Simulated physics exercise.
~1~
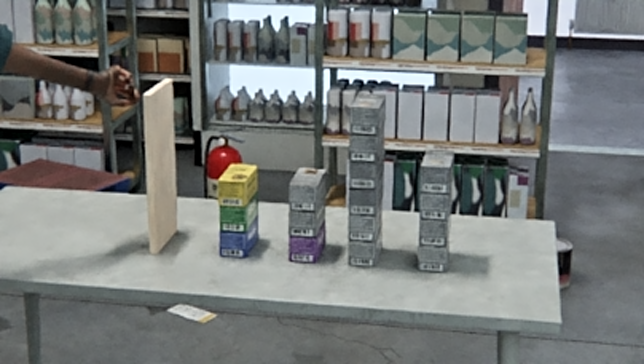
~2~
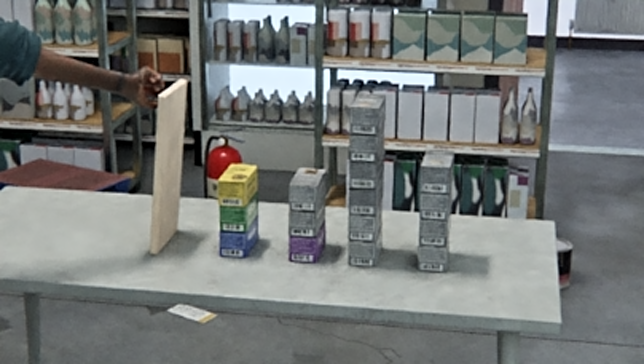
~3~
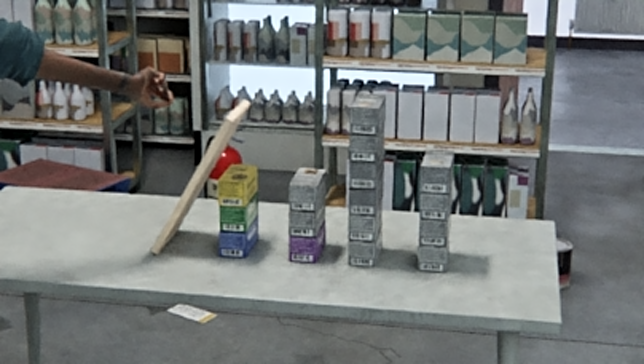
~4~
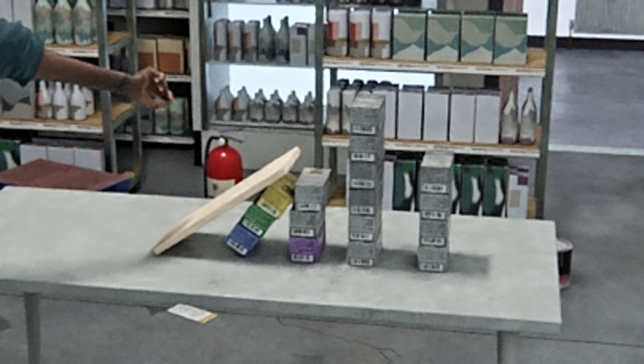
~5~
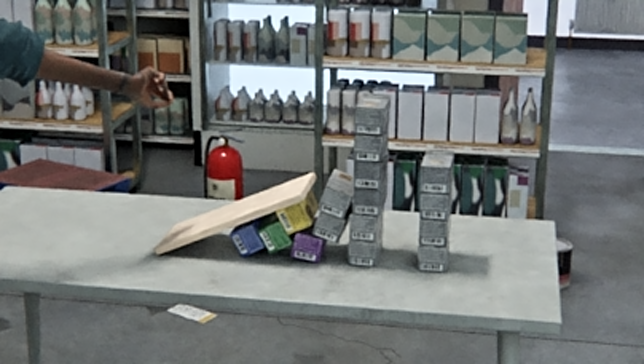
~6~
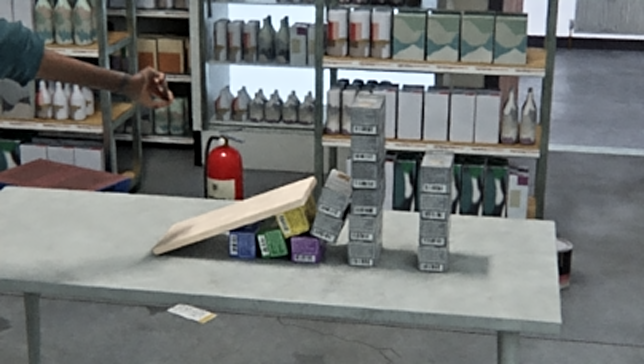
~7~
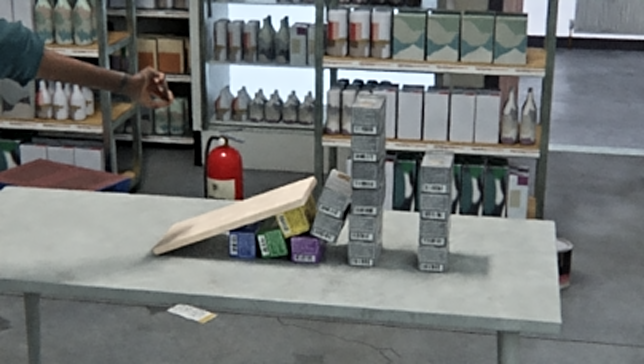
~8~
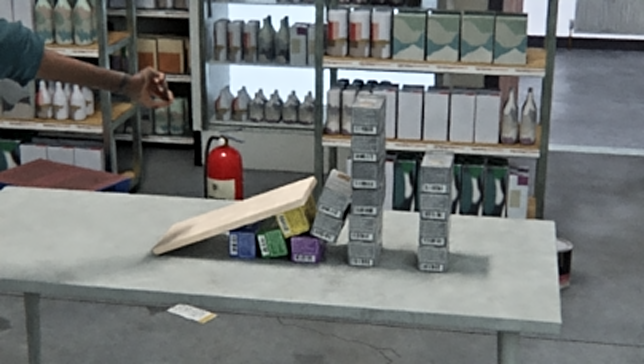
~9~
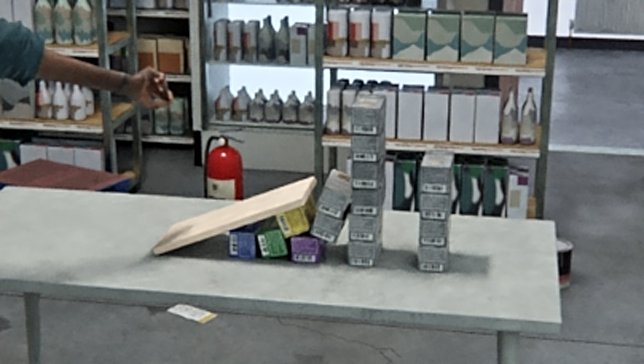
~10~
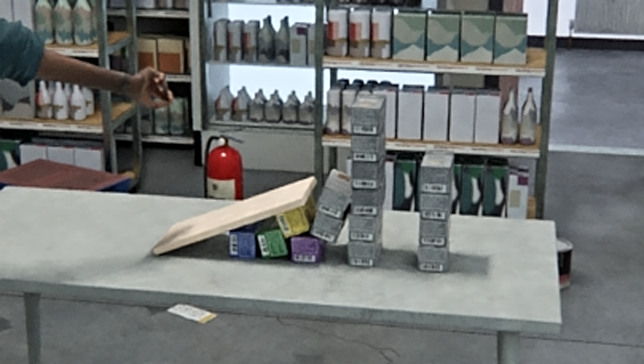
The footage shows a hand tipping an upright board rightward and letting go, so that it topples the nearest stack of yellow, green and blue packets. They slump against the next stack, whose upper grey packets lean on the tall third stack, which stays standing with the last.
